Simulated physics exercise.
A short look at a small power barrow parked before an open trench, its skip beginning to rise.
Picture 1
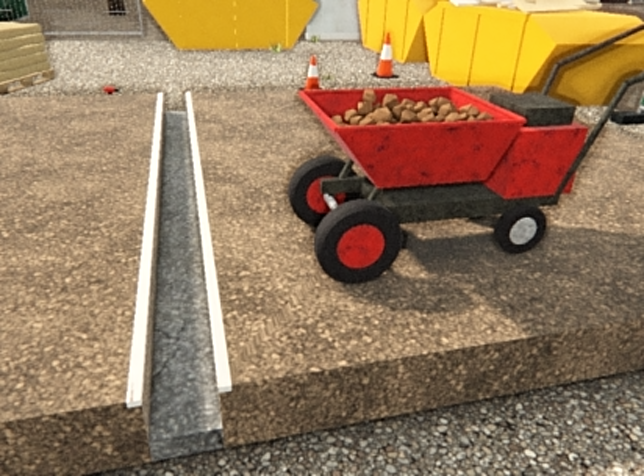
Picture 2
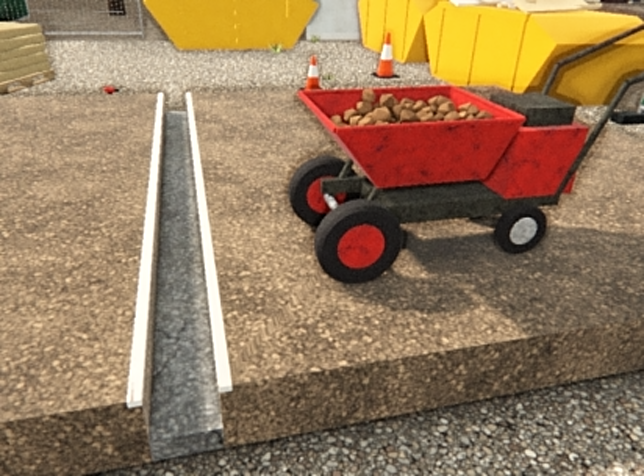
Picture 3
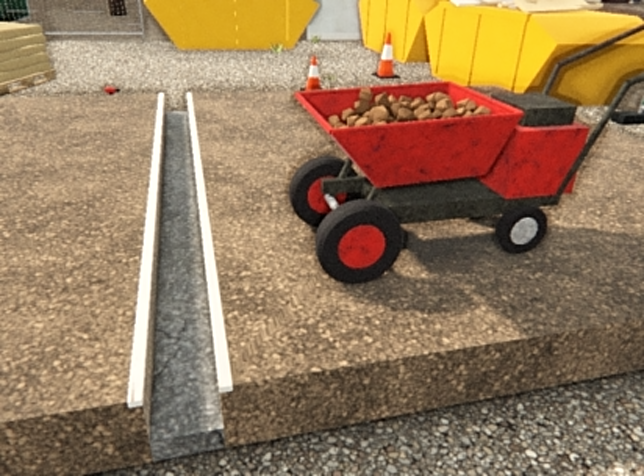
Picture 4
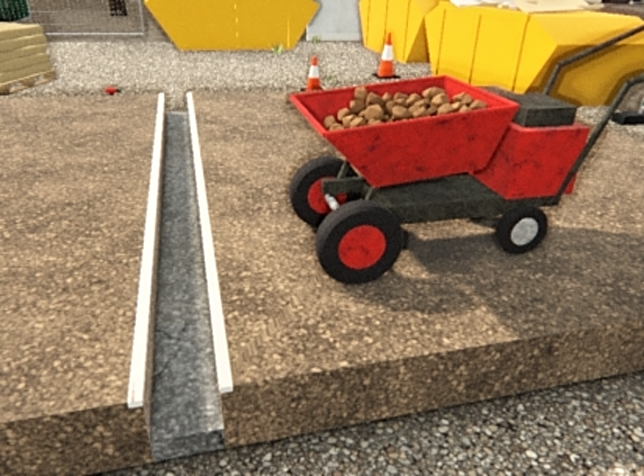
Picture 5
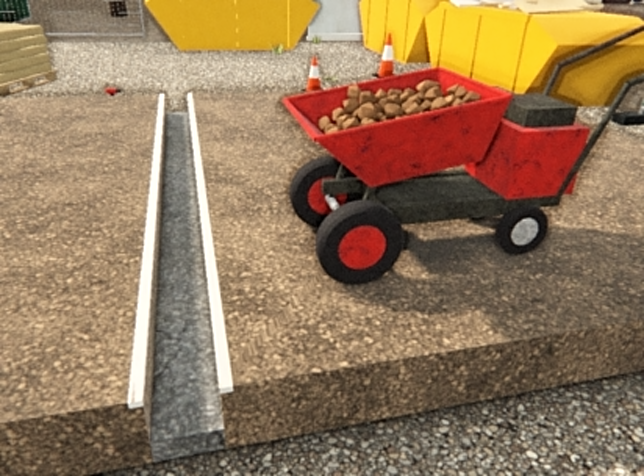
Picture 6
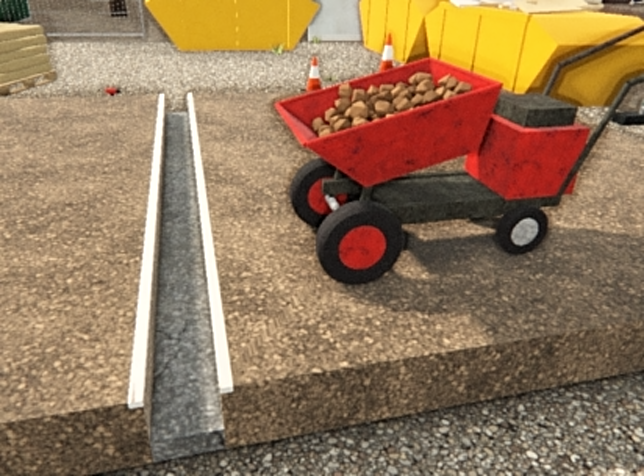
The clip opens on a small red power barrow loaded with brown clods, standing still to the right of a narrow trench edged with white strips. The skip stays level at first, then its back end slowly rises, tilting it slightly forward and to the left while the wheels remain in place.
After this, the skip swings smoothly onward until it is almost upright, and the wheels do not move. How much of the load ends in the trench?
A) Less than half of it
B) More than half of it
More than half of it.
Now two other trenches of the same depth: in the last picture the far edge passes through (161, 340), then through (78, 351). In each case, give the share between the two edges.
You'd get 60 % in the first case and 100 % in the second.
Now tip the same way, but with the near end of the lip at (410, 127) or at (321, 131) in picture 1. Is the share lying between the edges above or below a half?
Result A - a minority; result B - a majority.
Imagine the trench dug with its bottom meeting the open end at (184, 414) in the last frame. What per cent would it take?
About 60 per cent.
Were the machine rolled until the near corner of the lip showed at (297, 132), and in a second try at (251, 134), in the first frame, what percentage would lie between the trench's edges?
First spot: 60 %, second spot: 10 %.
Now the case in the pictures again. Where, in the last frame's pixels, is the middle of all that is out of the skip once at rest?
I'd place the middle at about (181, 281).
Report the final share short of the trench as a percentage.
10 percent.
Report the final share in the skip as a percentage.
Roughly 0 per cent.
Soon after the last picture, skip tipped steeply; all in the skip.
A little later, skip tipped steeply; most in the skip; a stray few short of the trench; a small part in or heaped over the trench; a small part falling.
Later still, skip tipped right over; a small part in the skip; a small part short of the trench; most in or heaped over the trench; a small part beyond it.
By the end, skip tipped right over; a small part short of the trench; most in or heaped over the trench; a small part beyond it.
